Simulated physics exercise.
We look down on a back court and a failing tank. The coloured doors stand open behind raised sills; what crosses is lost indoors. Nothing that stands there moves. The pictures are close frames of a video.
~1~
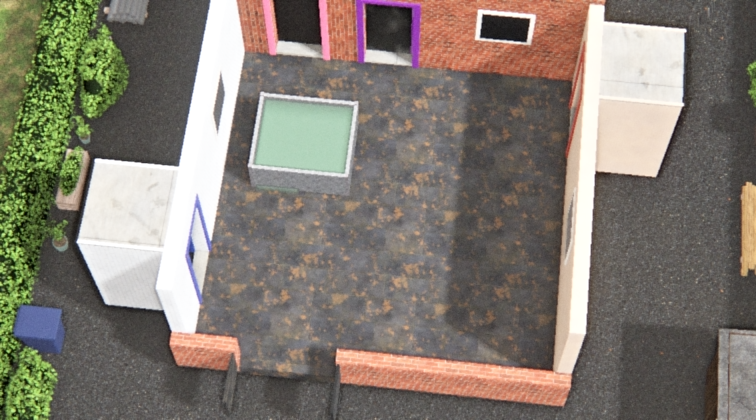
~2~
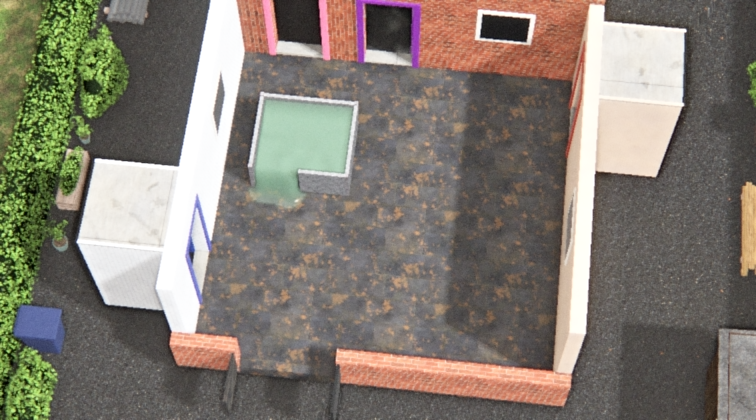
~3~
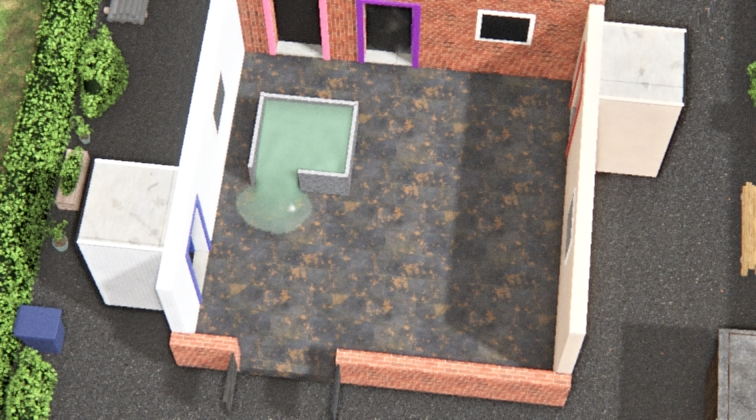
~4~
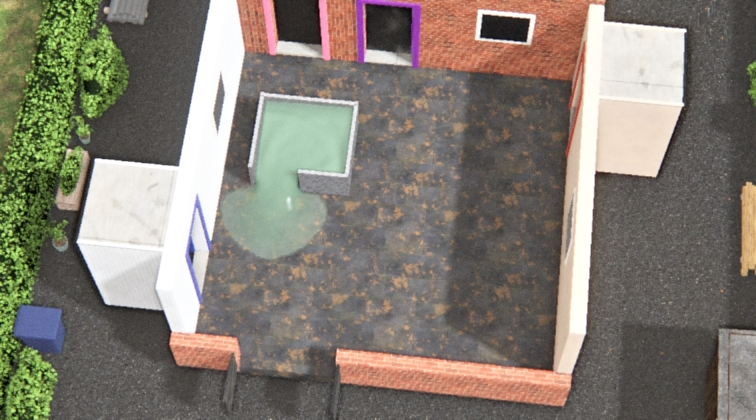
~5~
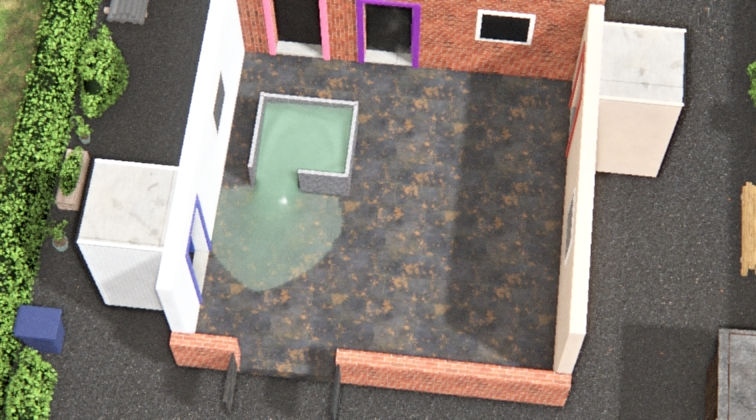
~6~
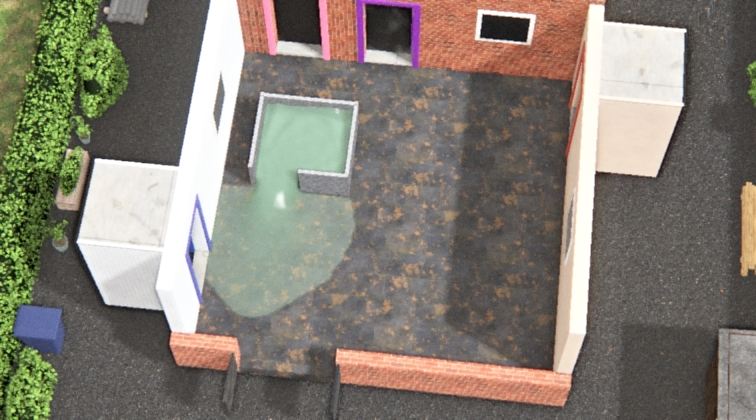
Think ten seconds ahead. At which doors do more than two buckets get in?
In the end: The red door holds within the limit; the pink door holds within the limit; the purple door holds within the limit; the blue door floods.
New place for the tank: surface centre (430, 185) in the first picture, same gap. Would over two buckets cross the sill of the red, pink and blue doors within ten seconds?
My reading: The red door stays under, the pink door holds, the blue door keeps below it.
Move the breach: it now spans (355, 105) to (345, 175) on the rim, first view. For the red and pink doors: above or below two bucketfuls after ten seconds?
My reading: Red door passes that mark, pink door is under.
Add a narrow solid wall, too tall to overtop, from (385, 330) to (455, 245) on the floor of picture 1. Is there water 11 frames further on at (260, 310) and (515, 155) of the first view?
In that order: Under water, dry.
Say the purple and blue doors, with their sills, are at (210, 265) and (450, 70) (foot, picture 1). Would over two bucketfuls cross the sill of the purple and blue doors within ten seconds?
My reading: Purple goes over; blue takes less.
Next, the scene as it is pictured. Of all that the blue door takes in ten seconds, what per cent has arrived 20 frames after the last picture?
About 55 per cent.
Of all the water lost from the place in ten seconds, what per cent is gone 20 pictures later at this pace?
Near 45 in a hundred.
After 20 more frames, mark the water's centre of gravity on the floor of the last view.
Close to (287, 238).
A moment on, water covers 25 % of the floor; the red door not reached, the pink door not reached, the purple door not reached, the blue door under two buckets in.
Next, water covers 25 % of the floor; the red door not reached, the pink door not reached, the purple door not reached, the blue door over two buckets in.
Then, water covers 30 % of the floor; the red door not reached, the pink door not reached, the purple door not reached, the blue door over two buckets in.
Later, water covers 45 % of the floor; the red door not reached, the pink door not reached, the purple door not reached, the blue door far over two buckets in.
In the end, water covers 60 % of the floor; the red door not reached, the pink door not reached, the purple door not reached, the blue door far over two buckets in.
